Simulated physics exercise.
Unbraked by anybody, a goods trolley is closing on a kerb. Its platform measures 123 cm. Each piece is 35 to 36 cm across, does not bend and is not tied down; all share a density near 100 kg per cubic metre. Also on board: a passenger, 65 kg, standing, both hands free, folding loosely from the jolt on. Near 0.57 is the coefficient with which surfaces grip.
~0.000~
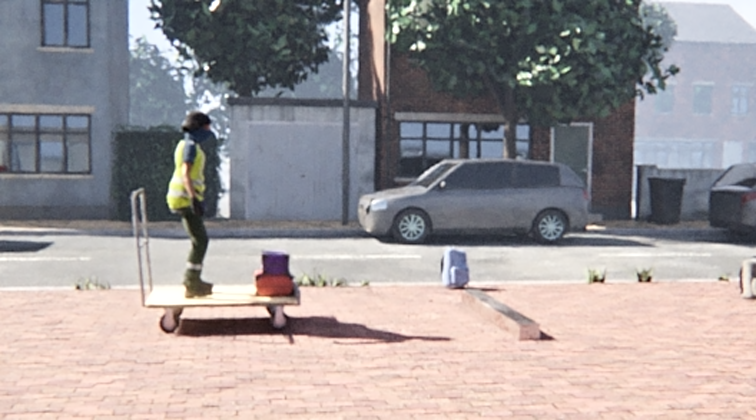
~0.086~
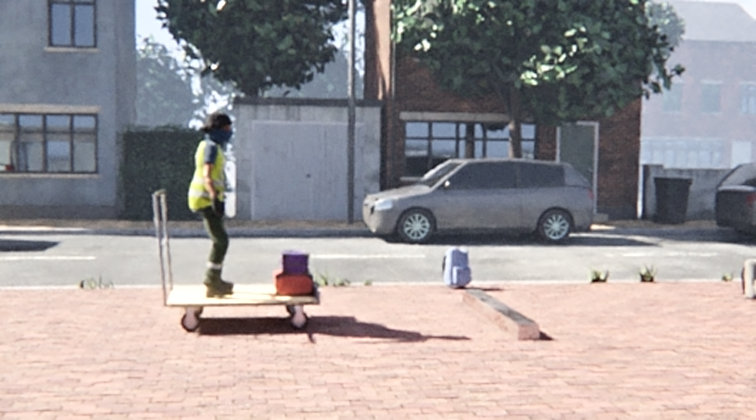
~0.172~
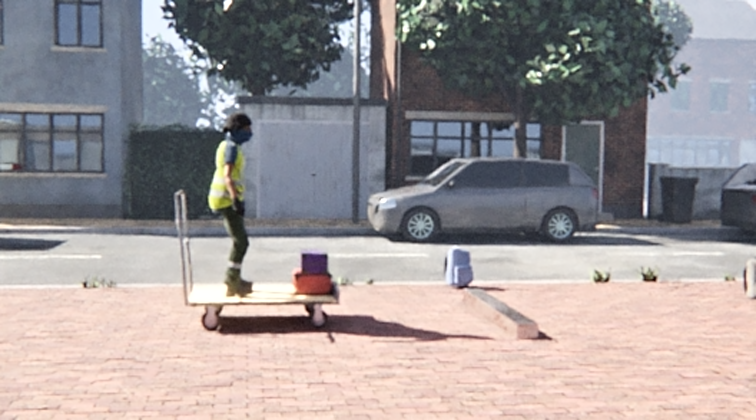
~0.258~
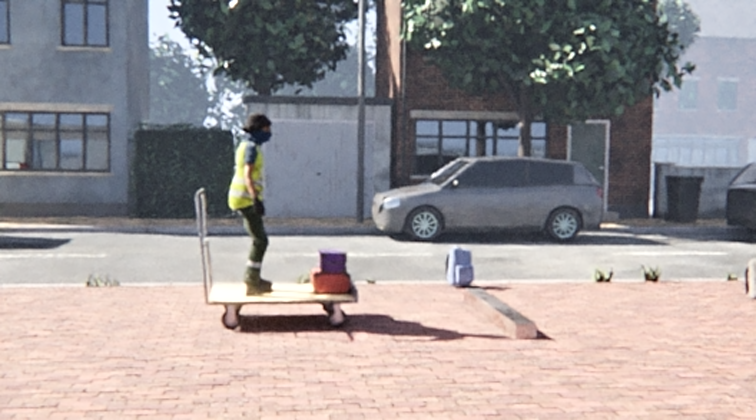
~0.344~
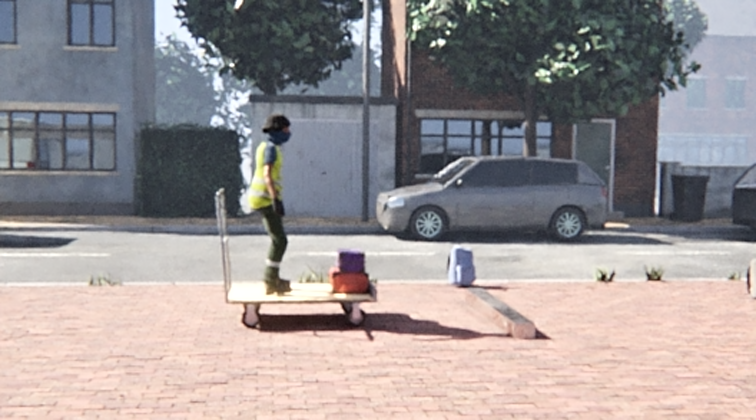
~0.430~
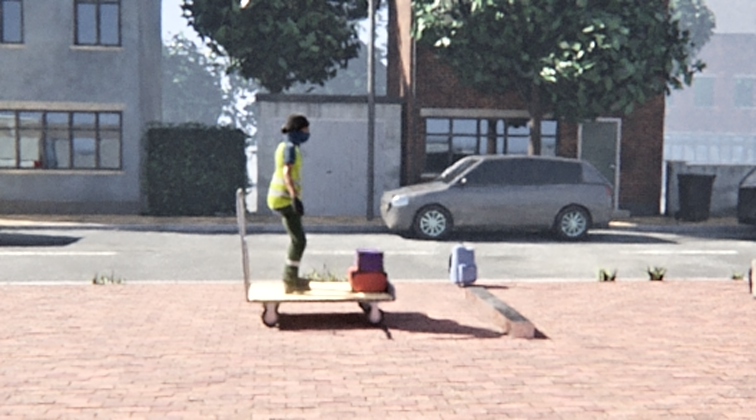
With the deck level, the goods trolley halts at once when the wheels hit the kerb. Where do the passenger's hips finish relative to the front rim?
The passenger's hips finish beyond the front rim.
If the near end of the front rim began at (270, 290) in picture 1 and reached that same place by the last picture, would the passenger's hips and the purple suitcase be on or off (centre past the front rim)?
The hips end up no longer aboard and the purple one ends up no longer aboard.
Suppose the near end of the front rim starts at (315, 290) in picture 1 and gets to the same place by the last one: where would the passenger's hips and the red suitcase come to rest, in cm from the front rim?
Hips 70 behind, red 20 behind.
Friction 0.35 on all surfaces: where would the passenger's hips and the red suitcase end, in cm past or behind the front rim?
So the hips finish 90 beyond the front rim while the red load stays 20 short of it.
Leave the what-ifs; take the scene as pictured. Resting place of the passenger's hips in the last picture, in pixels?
(529, 291).
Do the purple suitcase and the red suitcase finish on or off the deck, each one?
End result - purple: Goes over; red: Stays.
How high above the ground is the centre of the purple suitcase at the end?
Near 10 cm.
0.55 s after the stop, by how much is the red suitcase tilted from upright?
Tilt: Around 0°.
After 0.95 s the deck stops.
After 1.20 s the passenger's hips are 49 cm behind the rim, near (446, 227) in the last picture's view.
After 1.50 s the passenger's hips are 30 cm behind the rim, near (466, 223) in the last picture's view.
After 1.95 s the passenger's hips are 22 cm past the rim, near (520, 271) in the last picture's view.
Final state at 3.9 s, past the rim, purple suitcase and the passenger's hips; behind it, red suitcase.
